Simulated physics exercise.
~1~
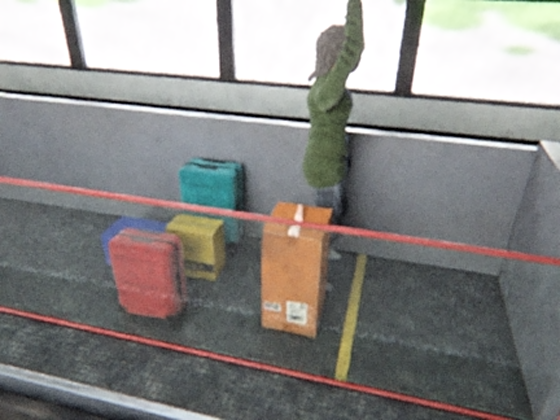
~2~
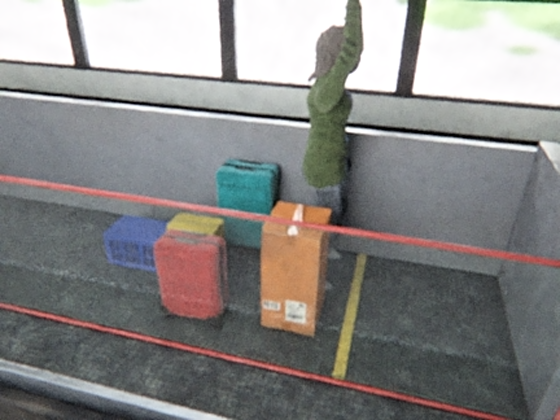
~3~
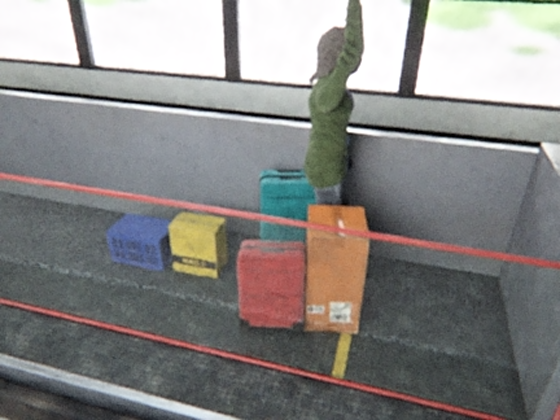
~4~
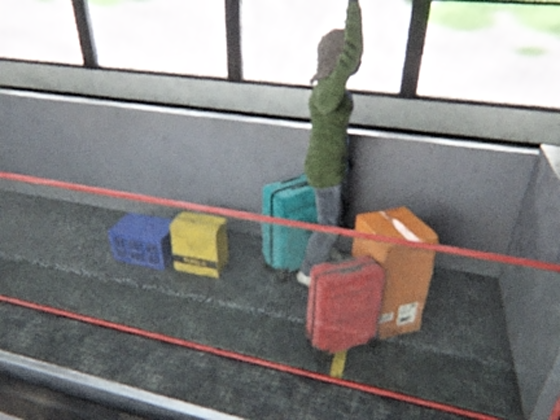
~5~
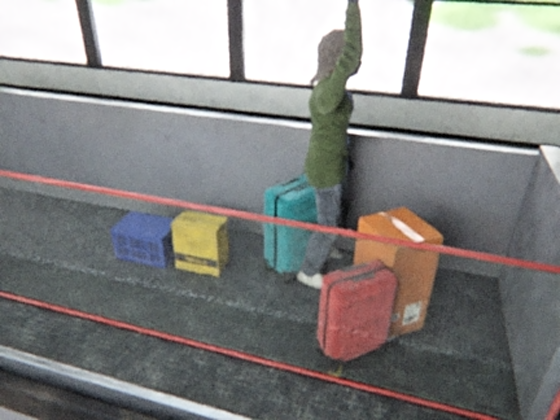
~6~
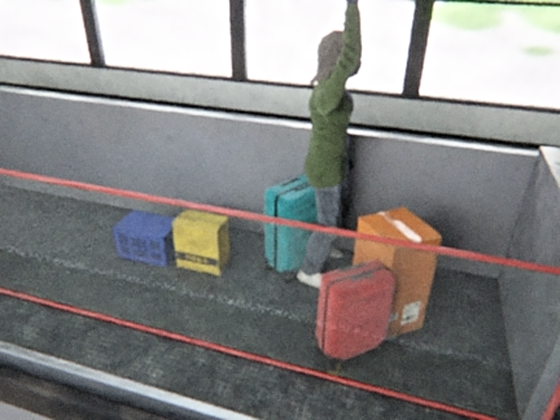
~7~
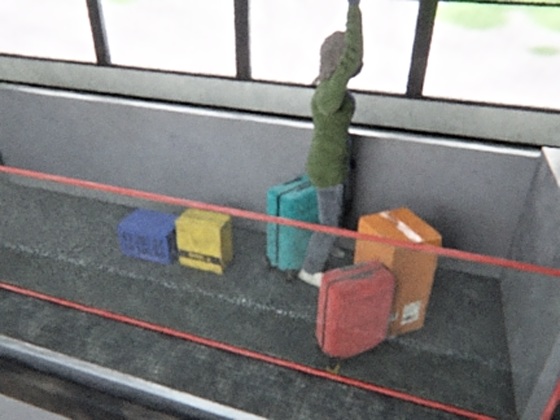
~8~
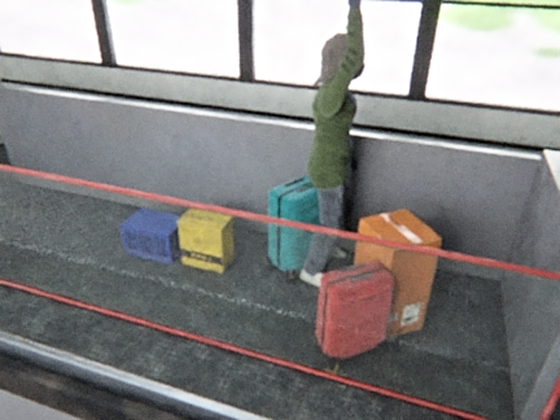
A passenger in a green top stood holding on while the red and teal cases slid right, then the orange box moved too; red and orange ended past the yellow line, teal stopped short beside the passenger, and the yellow and blue boxes stayed behind.
